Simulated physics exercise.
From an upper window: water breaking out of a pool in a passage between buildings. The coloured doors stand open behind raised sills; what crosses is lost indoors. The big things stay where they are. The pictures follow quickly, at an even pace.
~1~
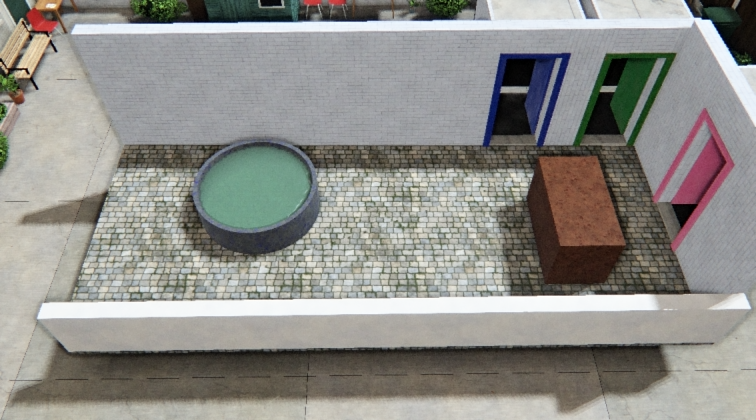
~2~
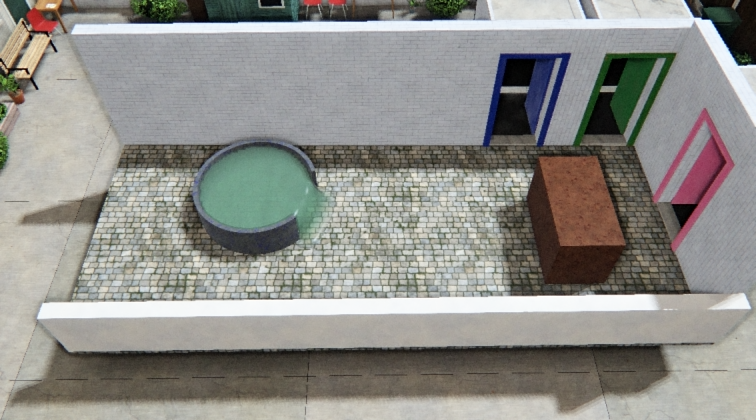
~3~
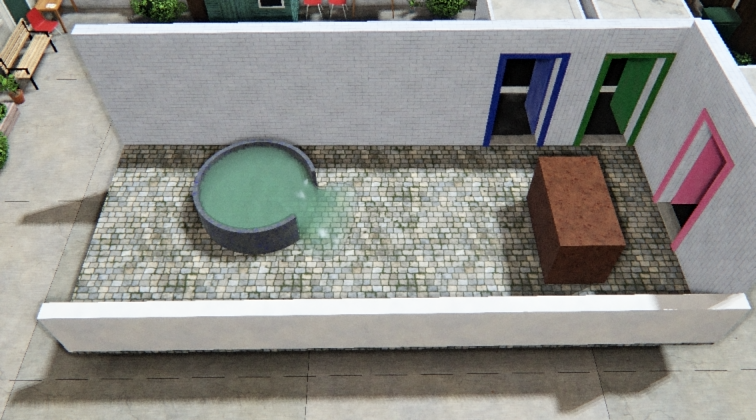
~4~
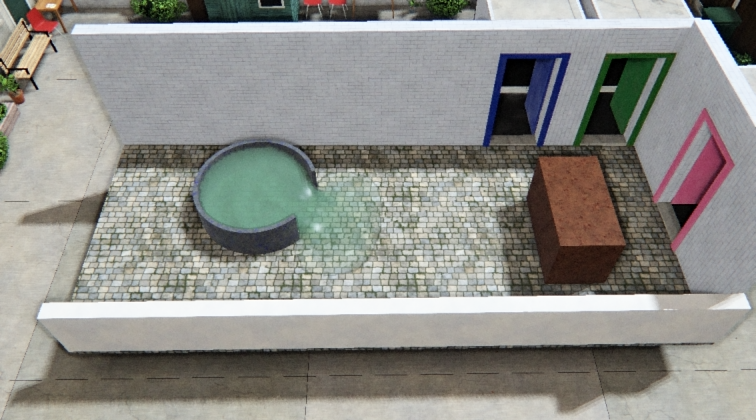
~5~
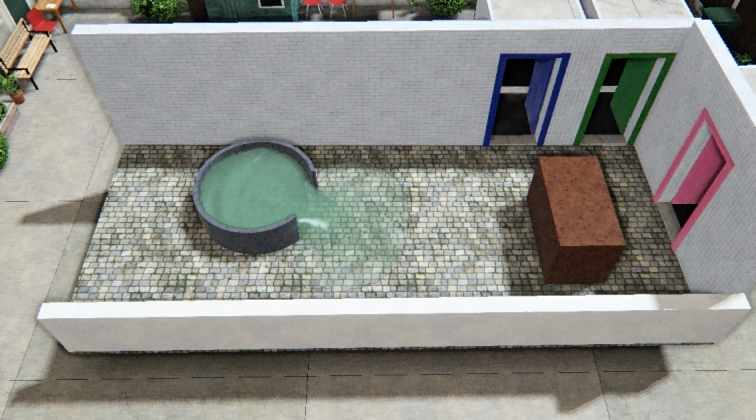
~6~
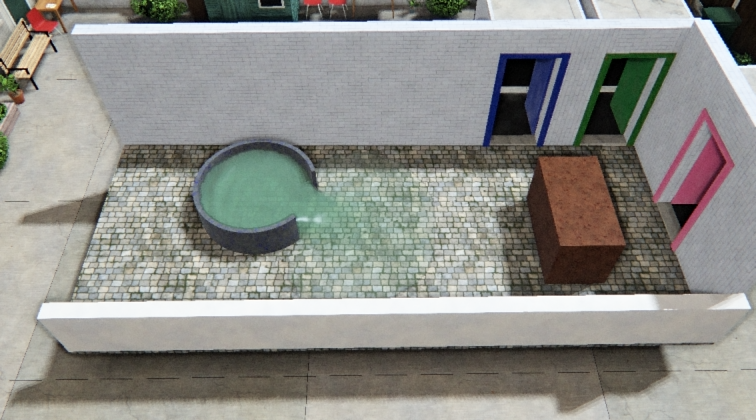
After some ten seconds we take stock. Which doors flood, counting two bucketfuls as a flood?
In the end: The pink door lets in a lot; the blue door lets in a lot; the green door lets in a lot.
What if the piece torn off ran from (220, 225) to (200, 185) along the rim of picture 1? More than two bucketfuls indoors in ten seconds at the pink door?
Pink door keeps below it.
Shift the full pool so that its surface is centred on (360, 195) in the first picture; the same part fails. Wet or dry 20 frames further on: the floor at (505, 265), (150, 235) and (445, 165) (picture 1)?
As listed: Covered, no water, free of water.
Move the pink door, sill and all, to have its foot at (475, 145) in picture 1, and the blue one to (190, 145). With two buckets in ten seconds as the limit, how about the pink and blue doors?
My reading: The pink one passes that mark; the blue one takes less.
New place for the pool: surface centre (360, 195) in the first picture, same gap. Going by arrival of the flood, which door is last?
The door marked pink.
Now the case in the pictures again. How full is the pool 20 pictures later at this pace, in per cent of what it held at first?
About 30 per cent.
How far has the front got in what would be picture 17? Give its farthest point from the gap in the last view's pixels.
Around (633, 321).
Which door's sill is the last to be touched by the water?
Last comes the door marked pink.
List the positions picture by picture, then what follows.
In the first frame, the round pool at (256, 186) is whole and still.
In the second frame, the front is at (301, 243), out from the gap at (312, 211).
In the third frame, water pours out at (312, 211) and has run to (350, 190).
In the fourth frame, the front is at (374, 190), out from the gap at (312, 212).
In the fifth frame, the front is at (393, 262), out from the gap at (312, 211).
In the sixth frame, water pours out at (312, 211) and has run to (420, 271).
A moment on, water covers 35 % of the floor; the pink door not reached, the blue door not reached, the green door not reached.
Next, water covers 45 % of the floor; the pink door not reached, the blue door wet at the sill, nothing in, the green door not reached.
Then, water covers 55 % of the floor; the pink door wet at the sill, nothing in, the blue door under two buckets in, the green door wet at the sill, nothing in.
Later, water covers 60 % of the floor; the pink door over two buckets in, the blue door over two buckets in, the green door under two buckets in.
In the end, water covers 60 % of the floor; the pink door far over two buckets in, the blue door far over two buckets in, the green door over two buckets in.
